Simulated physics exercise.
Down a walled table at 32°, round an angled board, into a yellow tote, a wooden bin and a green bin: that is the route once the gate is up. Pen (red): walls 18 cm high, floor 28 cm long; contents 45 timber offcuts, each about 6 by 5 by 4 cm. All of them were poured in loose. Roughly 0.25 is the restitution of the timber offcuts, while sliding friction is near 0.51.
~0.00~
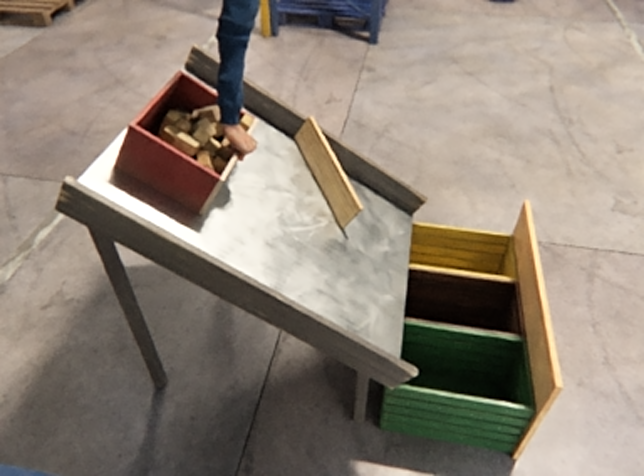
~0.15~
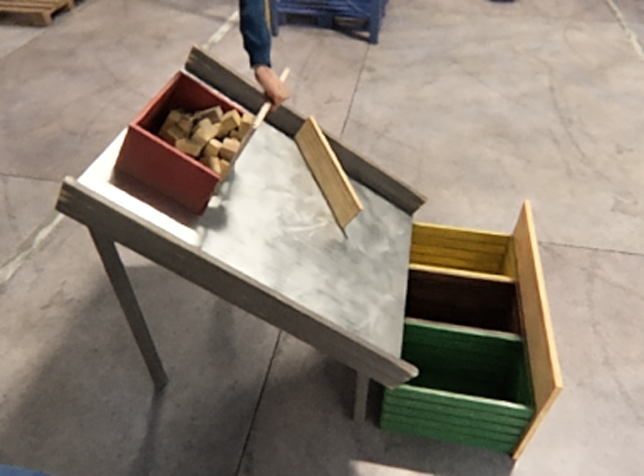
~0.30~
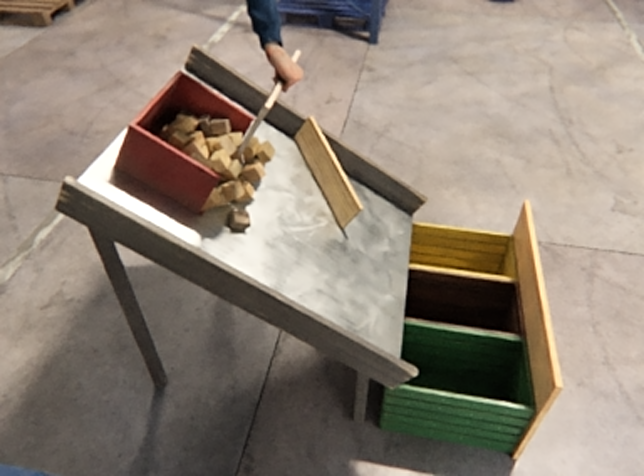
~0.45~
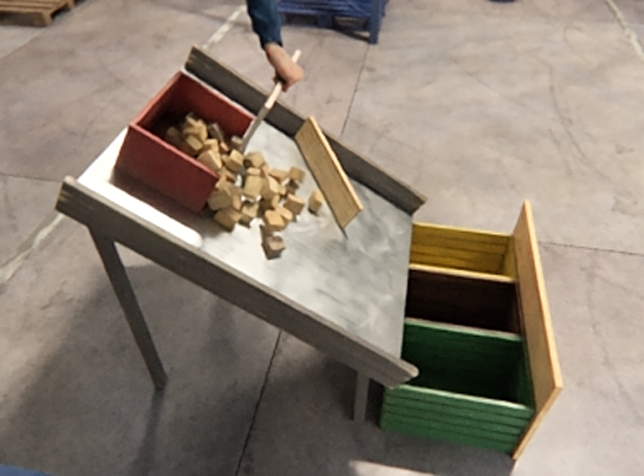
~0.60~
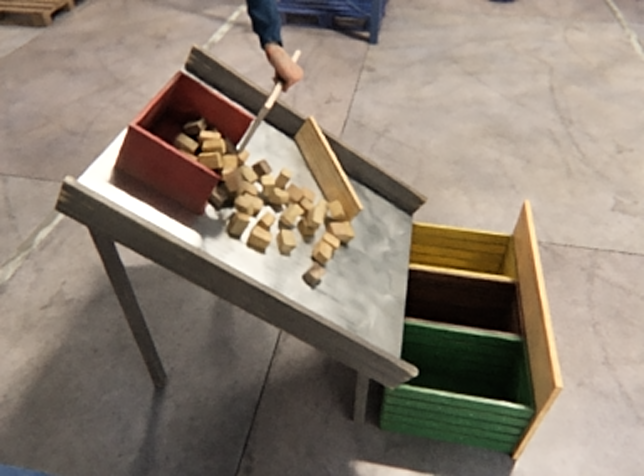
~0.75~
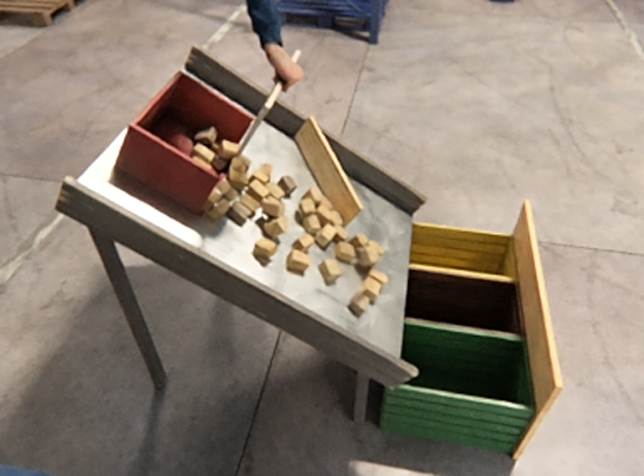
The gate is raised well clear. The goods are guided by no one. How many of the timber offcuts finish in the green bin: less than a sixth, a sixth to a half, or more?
In the end one sixth to one half of them are in the green bin.
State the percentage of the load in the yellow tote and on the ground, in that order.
About 0 and 0 per cent.
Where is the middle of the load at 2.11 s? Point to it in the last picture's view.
Near pixel (452, 348).
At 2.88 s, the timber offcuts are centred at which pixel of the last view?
The centre sits near (456, 350).
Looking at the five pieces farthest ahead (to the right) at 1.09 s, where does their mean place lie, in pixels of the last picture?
They are centred near (456, 355).
After 1.09 s, 6 in the wooden bin, 3 in the green bin, 34 on the slope and 2 in the air.
After 1.52 s, 12 in the wooden bin, 9 in the green bin, 20 on the slope and 4 in the air.
After 2.11 s, 24 in the wooden bin, 14 in the green bin and 7 on the slope.
Final count (at 2.88 s), 26 in the wooden bin, 14 in the green bin and 5 on the slope. Asked share, 14 of 45, 31 per cent.
